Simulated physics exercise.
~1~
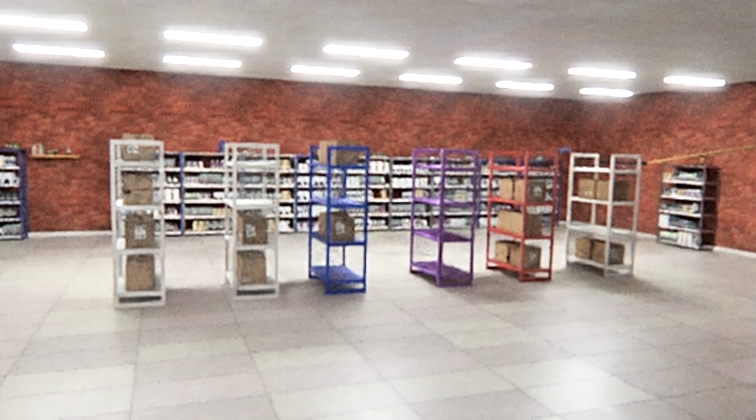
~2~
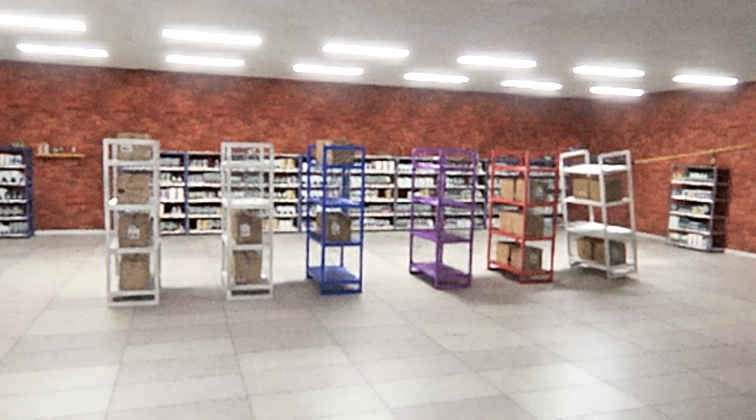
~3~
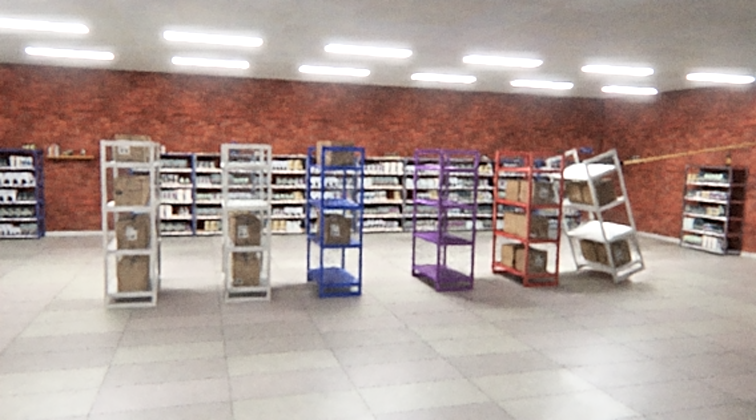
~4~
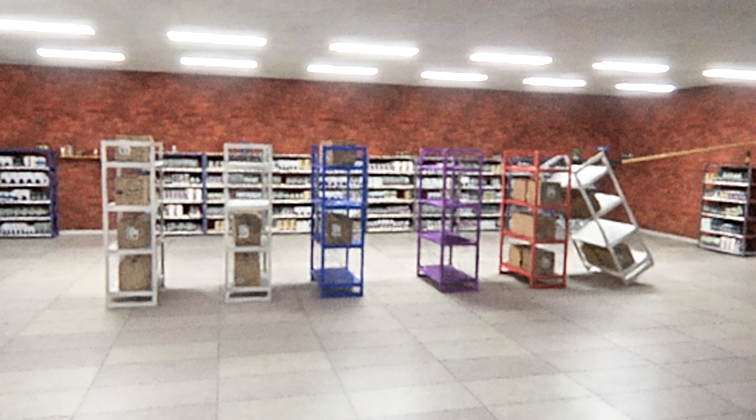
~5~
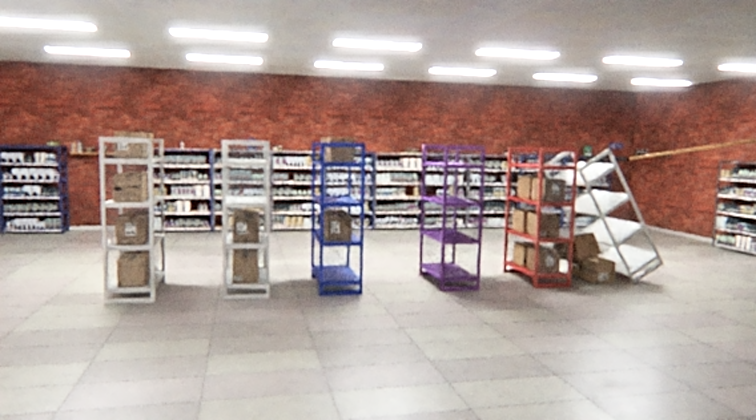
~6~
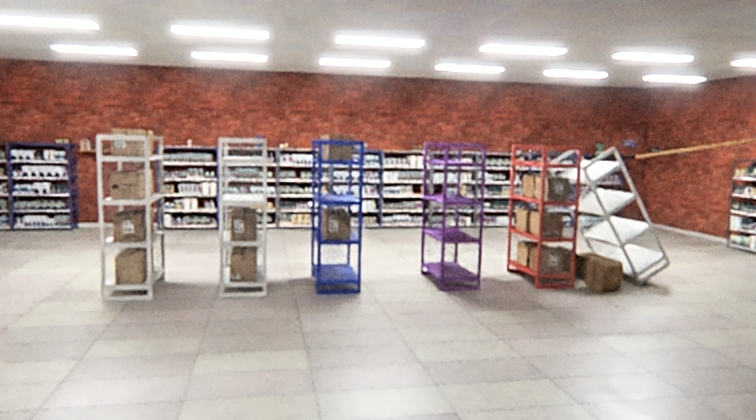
The video shows a row of open shelf units in a brick-walled store, where the white unit at the right end tips left until it leans against the red unit, its cartons sliding off to the floor, while the red unit and the others remain standing.
